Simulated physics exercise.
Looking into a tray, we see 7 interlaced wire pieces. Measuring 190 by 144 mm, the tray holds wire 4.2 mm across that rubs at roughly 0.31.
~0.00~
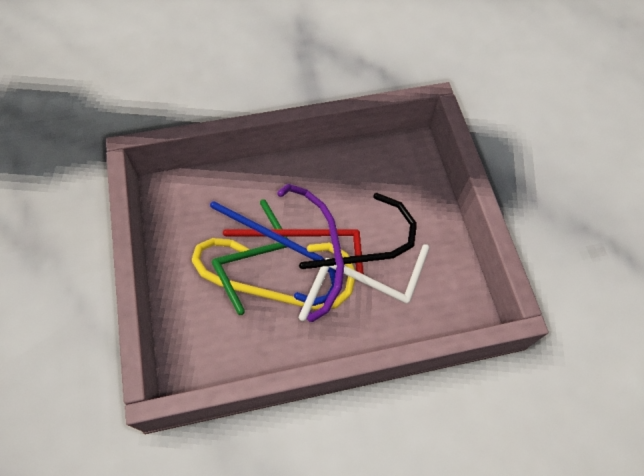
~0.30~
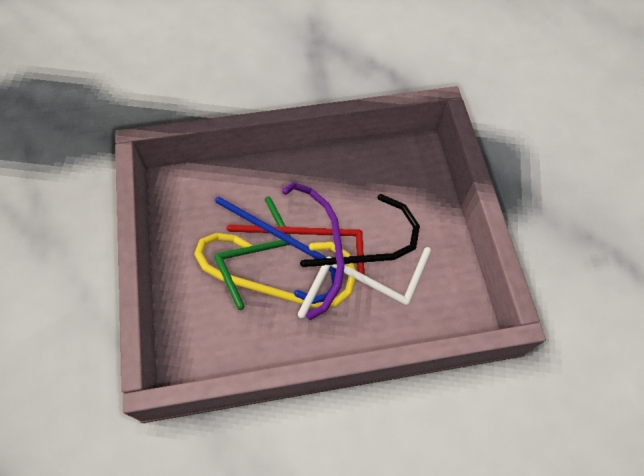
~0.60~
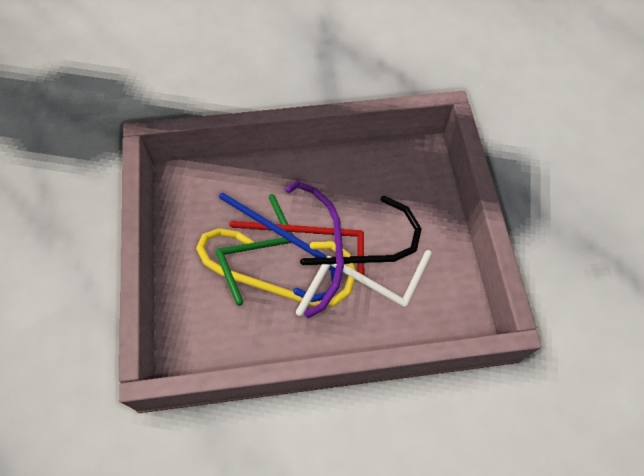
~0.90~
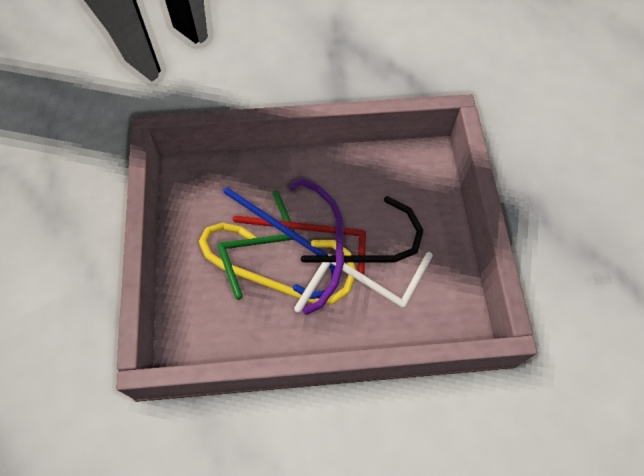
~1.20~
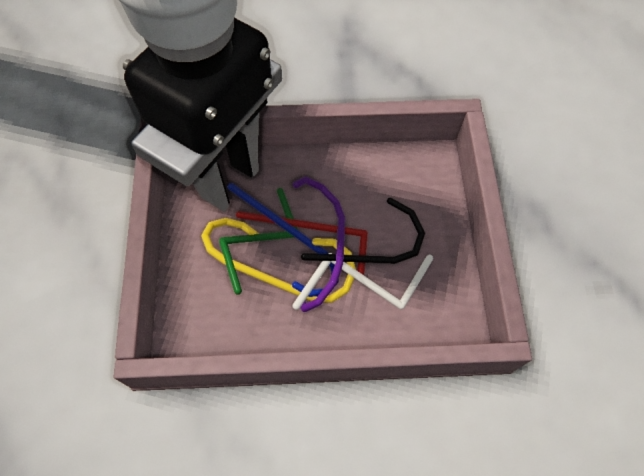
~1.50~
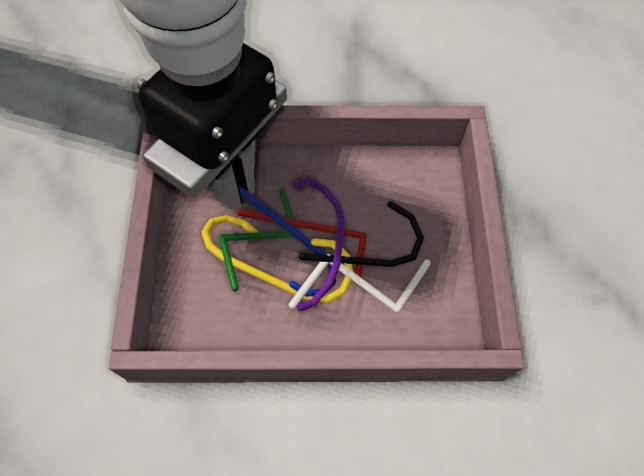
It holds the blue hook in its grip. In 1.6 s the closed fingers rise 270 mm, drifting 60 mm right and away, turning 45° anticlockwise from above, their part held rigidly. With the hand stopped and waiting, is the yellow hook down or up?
Up.
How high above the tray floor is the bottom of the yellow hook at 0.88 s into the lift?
80 mm.
After 1.98 s, lowest point more than 20 mm over the tray floor, blue hook 58 mm.
After 2.38 s, lowest point more than 20 mm over the tray floor, blue hook 158 mm, yellow hook 76 mm.
After 3.10 s, lowest point more than 20 mm over the tray floor, blue hook 272 mm, yellow hook 189 mm.
End, hanging blue hook 272 mm, yellow hook 189 mm; the other 5 are down.
